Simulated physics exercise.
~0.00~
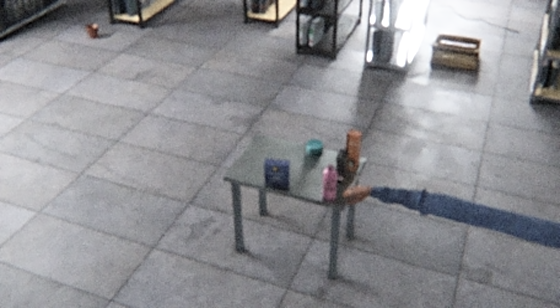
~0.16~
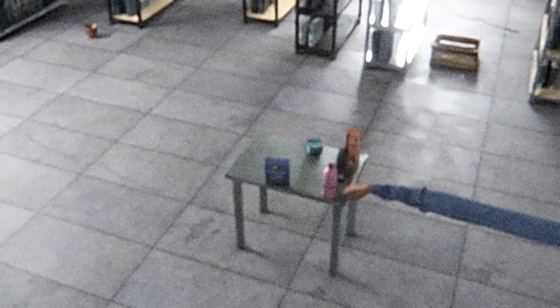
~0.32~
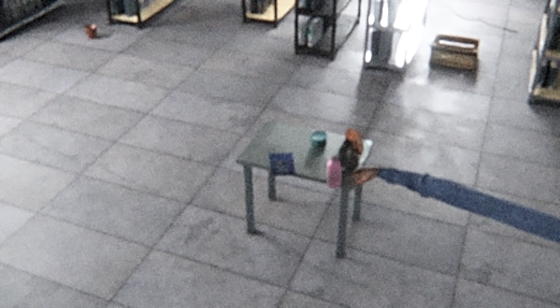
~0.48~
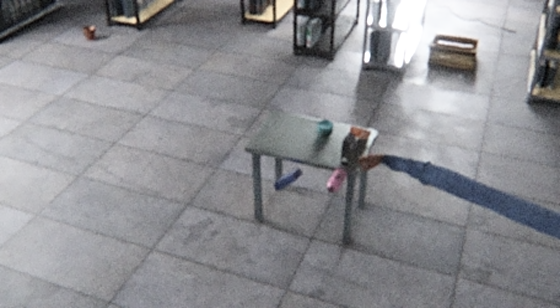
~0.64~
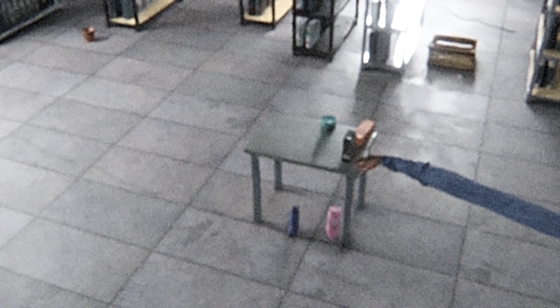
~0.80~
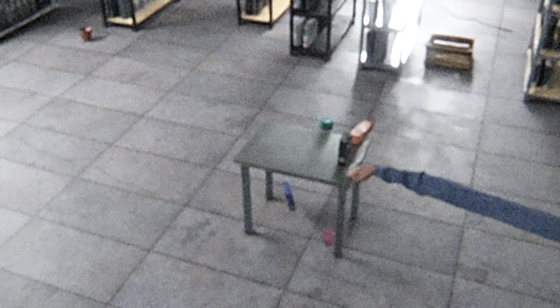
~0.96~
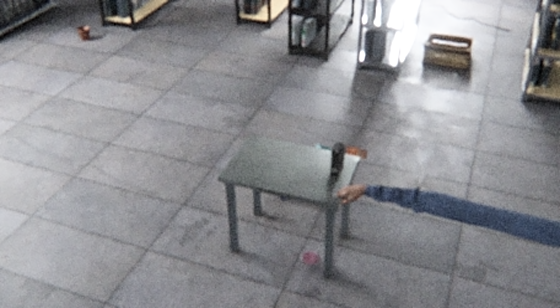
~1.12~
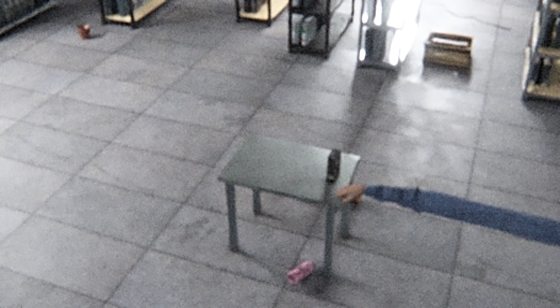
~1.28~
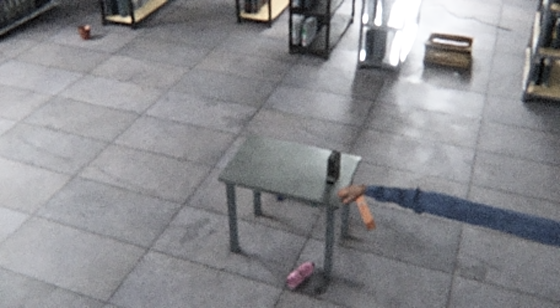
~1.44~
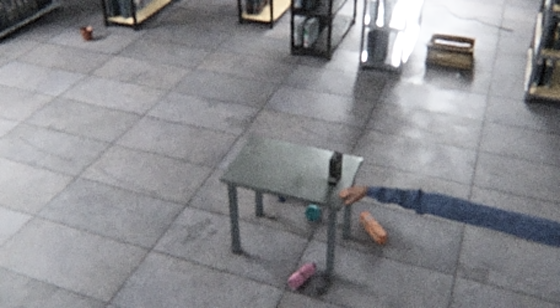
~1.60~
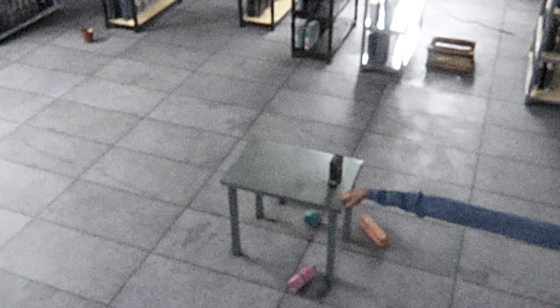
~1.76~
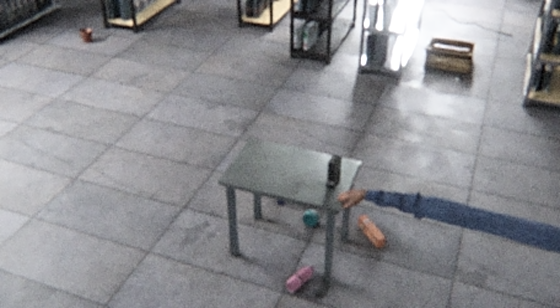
Arm shoving a small table away and jerking it back, spilling four items to the floor, only a black carton staying on.
